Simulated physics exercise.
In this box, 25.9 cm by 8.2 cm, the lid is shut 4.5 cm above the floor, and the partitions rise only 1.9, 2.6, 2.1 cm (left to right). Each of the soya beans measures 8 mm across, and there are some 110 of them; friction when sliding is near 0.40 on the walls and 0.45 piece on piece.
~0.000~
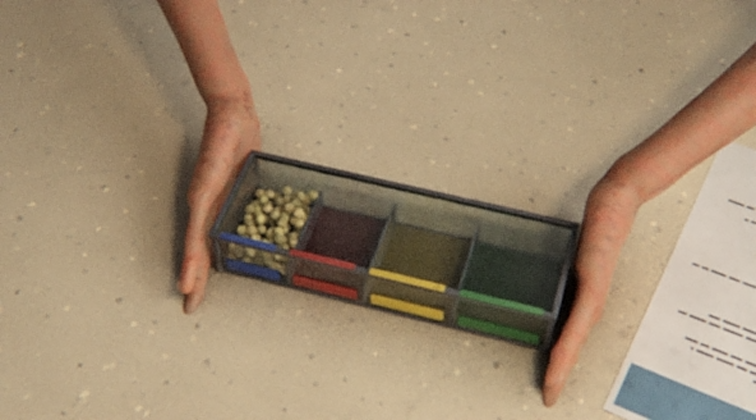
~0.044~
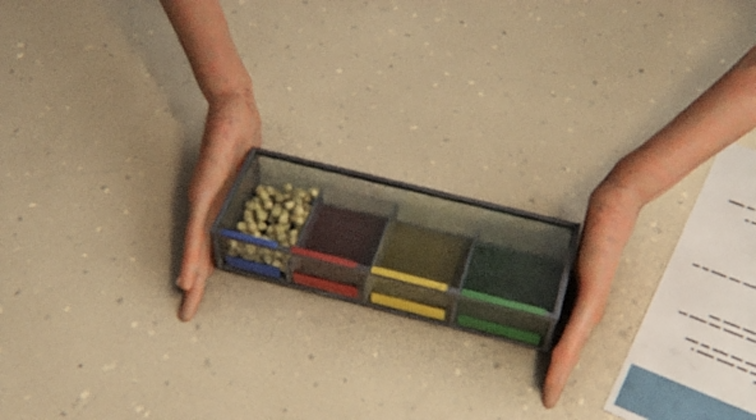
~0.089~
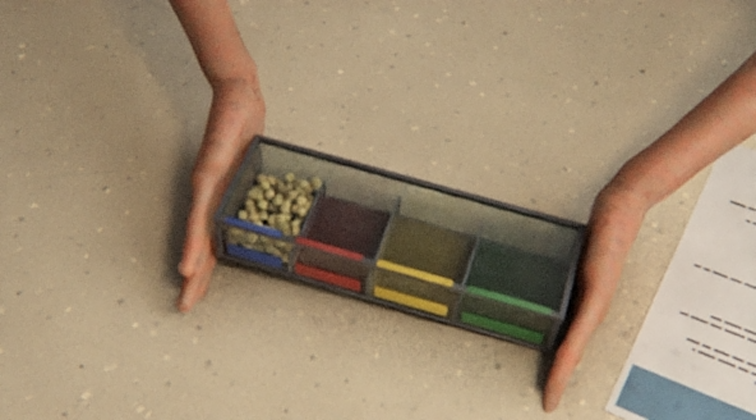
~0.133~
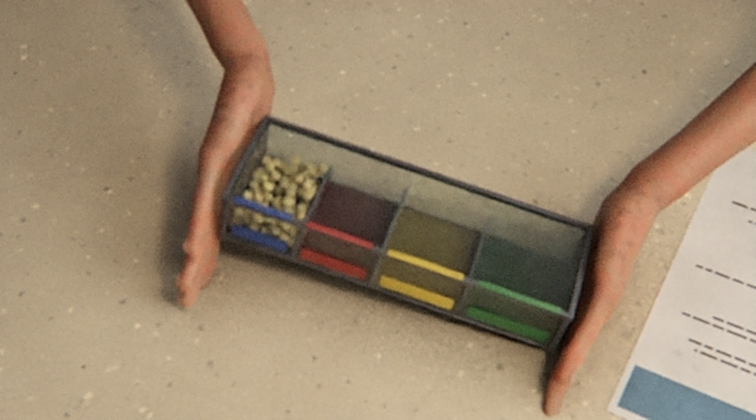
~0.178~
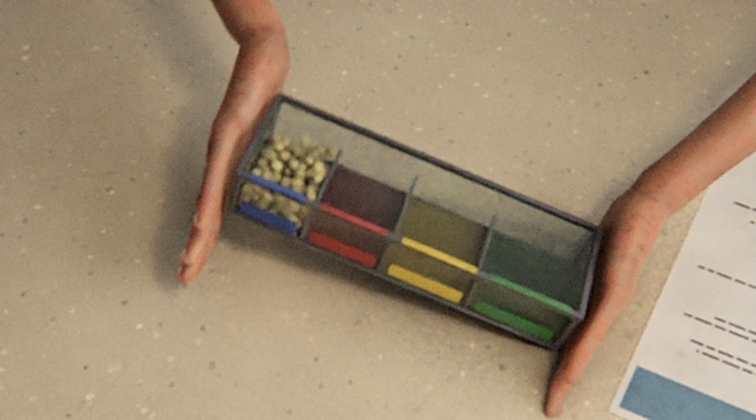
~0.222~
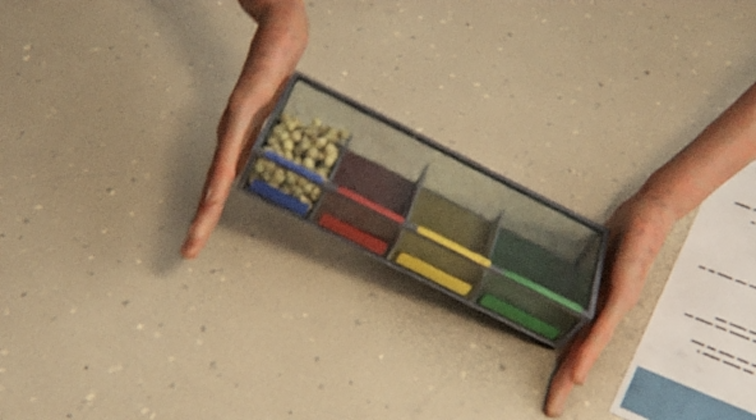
A clear box with four compartments marked blue, red, yellow and green from left to right sits between two hands on a pale speckled surface, seen from above at an angle. Pale beans fill part of the blue compartment at the left, the others hold none, and a printed sheet lies at the right. The hands tilt the box steadily, raising its left end while the beans stay in the blue compartment and the camera stays still.
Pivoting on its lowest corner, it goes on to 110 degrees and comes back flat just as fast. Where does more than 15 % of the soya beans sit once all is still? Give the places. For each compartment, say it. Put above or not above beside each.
Red compartment: Fails to beat the threshold; blue compartment: Fails to beat the threshold; green compartment: Beats the threshold; yellow compartment: Fails to beat the threshold.
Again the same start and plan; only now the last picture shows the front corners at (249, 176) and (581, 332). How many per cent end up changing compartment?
Something like 100 in a hundred.
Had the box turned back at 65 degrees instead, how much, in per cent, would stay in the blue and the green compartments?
Result - blue 35 percent; green 10 percent.
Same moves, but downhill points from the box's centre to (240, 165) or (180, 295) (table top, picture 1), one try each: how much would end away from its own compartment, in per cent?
Near 0 and 0 per cent, in that order.
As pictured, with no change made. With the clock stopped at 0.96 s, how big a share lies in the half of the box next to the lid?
Around 100 %.
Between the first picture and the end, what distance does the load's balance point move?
Roughly 20.0 cm.
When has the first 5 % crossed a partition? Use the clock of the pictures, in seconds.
Close to the 0.65 s mark.
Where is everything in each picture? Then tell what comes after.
Box tilt 0 degrees, front corners at (215, 234) and (551, 315); blue 100 %, in the first frame.
Box tilt 1 degrees, front corners at (216, 230) and (553, 315), in the second frame.
Box tilt 4 degrees, front corners at (220, 218) and (559, 315), lowest corner right back, in the third frame.
Box tilt 10 degrees, front corners at (228, 197) and (568, 314), lowest corner right back, in the fourth frame.
Box tilt 16 degrees, front corners at (241, 173) and (578, 314), lowest corner right back, in the fifth frame.
Box tilt 22 degrees, front corners at (258, 149) and (586, 314), lowest corner right back; blue 100 %. The box's pace is about 135 degrees a second, in the sixth frame.
Then, at 0.96 s, tilt 110 degrees; red 45 %, blue 10 %, green 30 %, yellow 15 %.
Then, at 1.45 s, tilt 48 degrees; green 95 %, yellow 5 %.
After 2.01 s, tilt 0 degrees; green 95 %, yellow 5 %.
By 2.5 s all is still; red 0 %, blue 0 %, green 95 %, yellow 5 %.
